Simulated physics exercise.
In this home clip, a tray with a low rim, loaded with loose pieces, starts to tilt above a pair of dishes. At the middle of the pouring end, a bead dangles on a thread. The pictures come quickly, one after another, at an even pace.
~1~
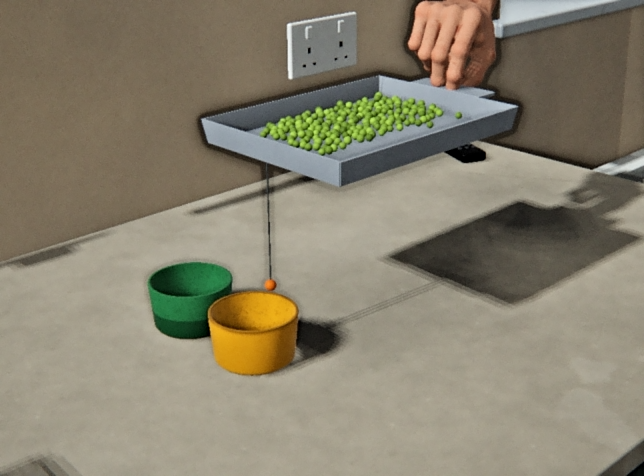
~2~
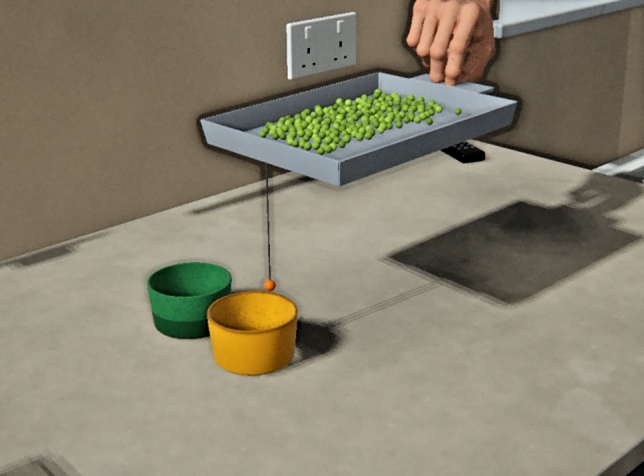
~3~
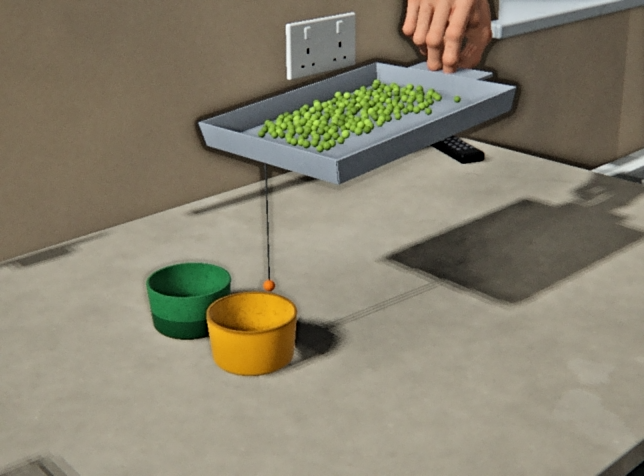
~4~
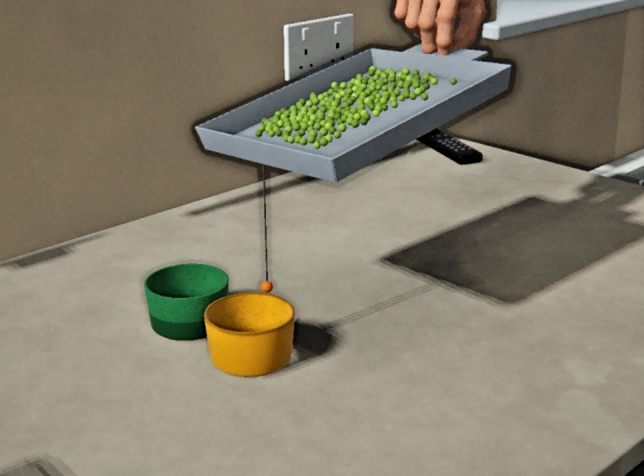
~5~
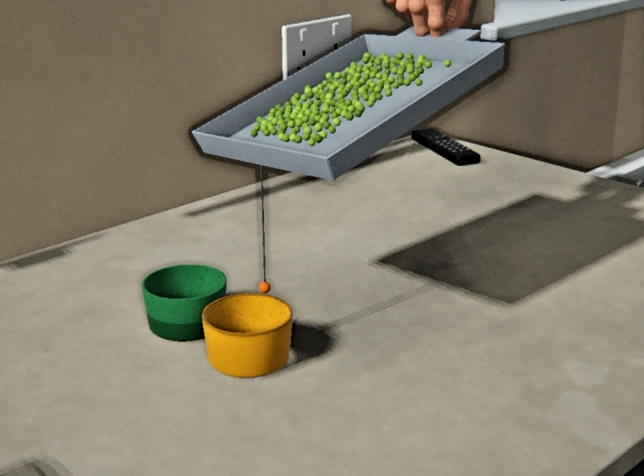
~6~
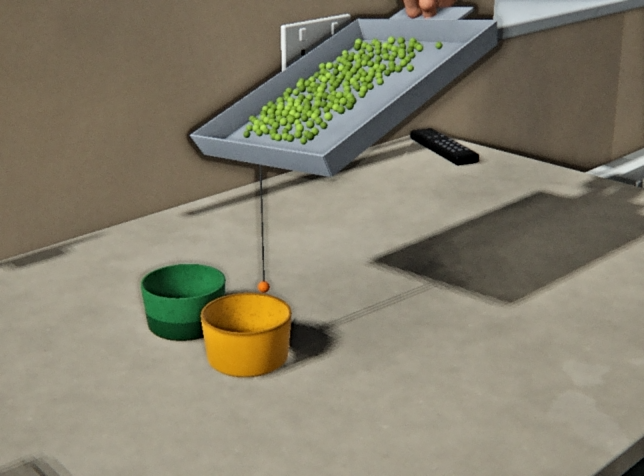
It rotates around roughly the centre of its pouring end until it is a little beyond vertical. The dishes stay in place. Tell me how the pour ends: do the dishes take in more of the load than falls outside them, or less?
They take in more than falls outside.
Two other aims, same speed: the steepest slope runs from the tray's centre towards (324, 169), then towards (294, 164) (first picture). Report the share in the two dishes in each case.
The first try gives close to 0 per cent, the second close to 20 per cent.
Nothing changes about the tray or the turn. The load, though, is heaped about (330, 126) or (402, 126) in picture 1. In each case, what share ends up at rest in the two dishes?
In order, 80 % then 70 %.
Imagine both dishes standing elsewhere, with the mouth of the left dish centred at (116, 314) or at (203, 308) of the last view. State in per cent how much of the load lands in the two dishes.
The first try yields 10% and the second yields 30%.
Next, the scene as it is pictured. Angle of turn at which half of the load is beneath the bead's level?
Angle reached: About 115°.
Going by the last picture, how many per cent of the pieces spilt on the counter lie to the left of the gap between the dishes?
I reckon around 80 per cent.
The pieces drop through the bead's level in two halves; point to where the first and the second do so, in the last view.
The opening half passes (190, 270), the closing half (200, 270).
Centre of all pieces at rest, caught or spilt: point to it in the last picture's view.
The centre comes to rest near (182, 319).
Shortly afterwards, tray tipped steeply; all but a few on the tray; only a few in the left dish; a little in the air.
Next, tray tipped past a quarter turn; near two thirds on the tray; near a quarter in the left dish; a little outside both; a little in the air.
Some moments later, tray tipped past a quarter turn; only a few in the right dish; the bulk in the left dish; near a quarter outside both.
In the end, tray tipped past a quarter turn; only a few in the right dish; the bulk in the left dish; near a quarter outside both.
